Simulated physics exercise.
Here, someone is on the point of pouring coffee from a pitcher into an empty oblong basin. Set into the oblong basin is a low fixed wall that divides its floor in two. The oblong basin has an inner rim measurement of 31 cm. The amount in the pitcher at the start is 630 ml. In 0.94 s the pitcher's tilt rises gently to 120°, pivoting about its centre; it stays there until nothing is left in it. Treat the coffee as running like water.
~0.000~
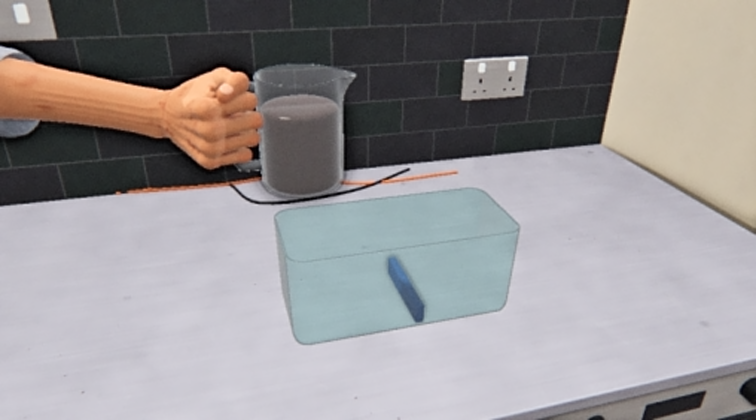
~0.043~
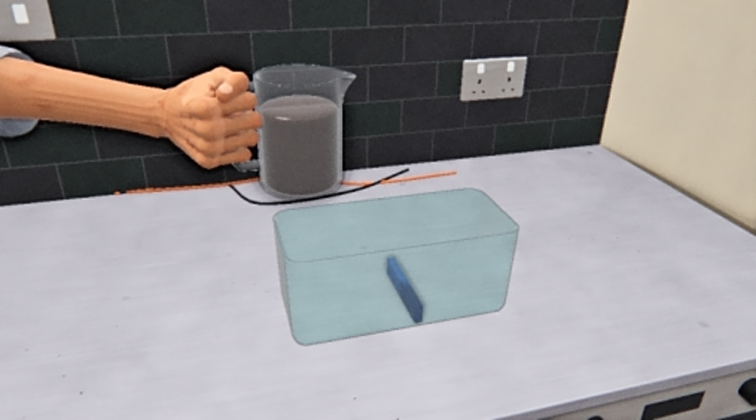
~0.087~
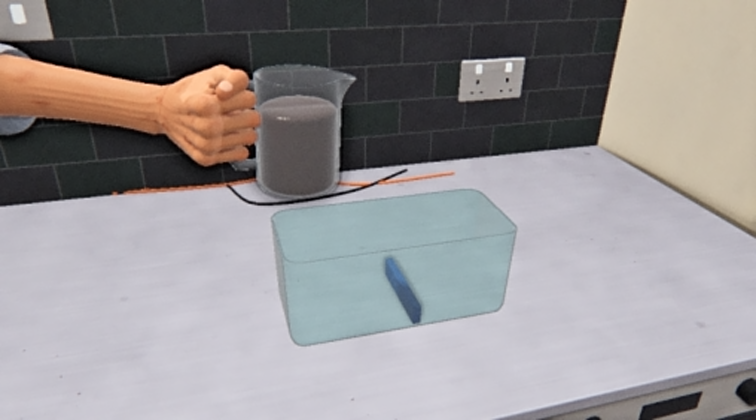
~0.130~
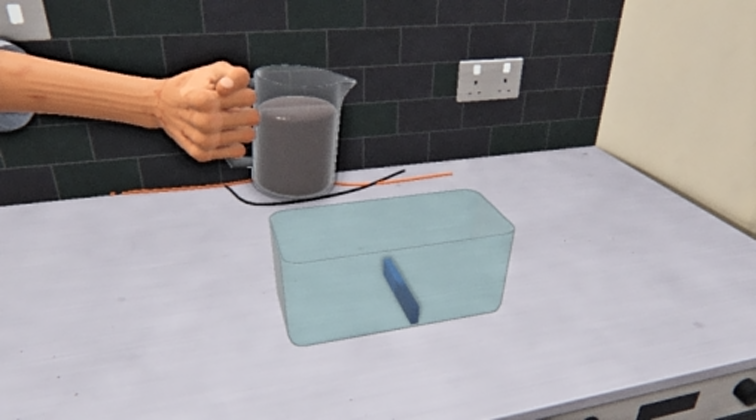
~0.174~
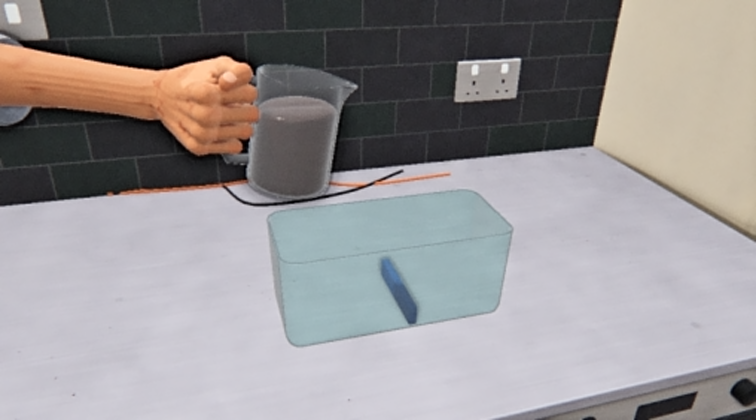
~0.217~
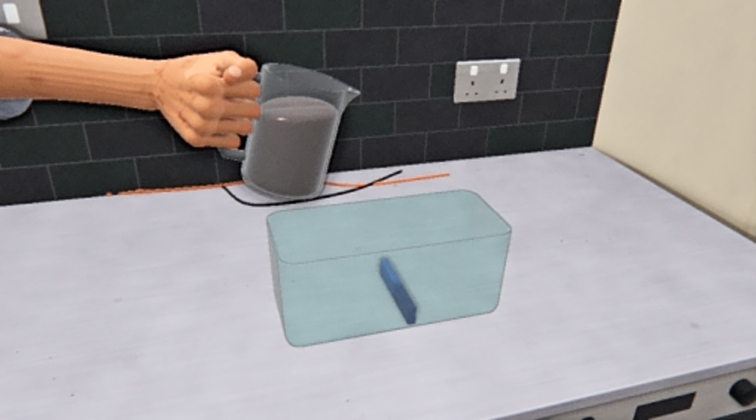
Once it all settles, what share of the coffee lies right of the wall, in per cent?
44 %.
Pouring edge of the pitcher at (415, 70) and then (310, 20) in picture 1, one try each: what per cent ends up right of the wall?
75 and 20 %.
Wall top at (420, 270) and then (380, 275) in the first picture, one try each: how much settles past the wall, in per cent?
I'd say 5 percent on the first go, 85 percent on the next.
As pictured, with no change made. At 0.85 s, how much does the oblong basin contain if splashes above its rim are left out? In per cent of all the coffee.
About 64 per cent.
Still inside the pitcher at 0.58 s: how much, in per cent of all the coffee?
Near 84 in a hundred.
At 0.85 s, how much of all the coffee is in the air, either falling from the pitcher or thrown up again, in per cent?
About 18 % of the total.
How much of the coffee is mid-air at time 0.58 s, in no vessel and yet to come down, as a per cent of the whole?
Estimate: Some 14 % of the total.
By 0.58 s the tilt is 82° and 84 per cent is still to pour, 1 is left of the wall and 1 right of it.
By 0.85 s the tilt is 117° and 19 per cent is still to pour, 28 is left of the wall and 35 right of it.
By 1.13 s the tilt is 120° and 0 per cent is still to pour, 54 is left of the wall and 43 right of it.
By 1.44 s the tilt is 120° and 0 per cent is still to pour, 54 is left of the wall and 44 right of it.
At rest 54 per cent lies left of the wall, 44 right of it and 2 outside.
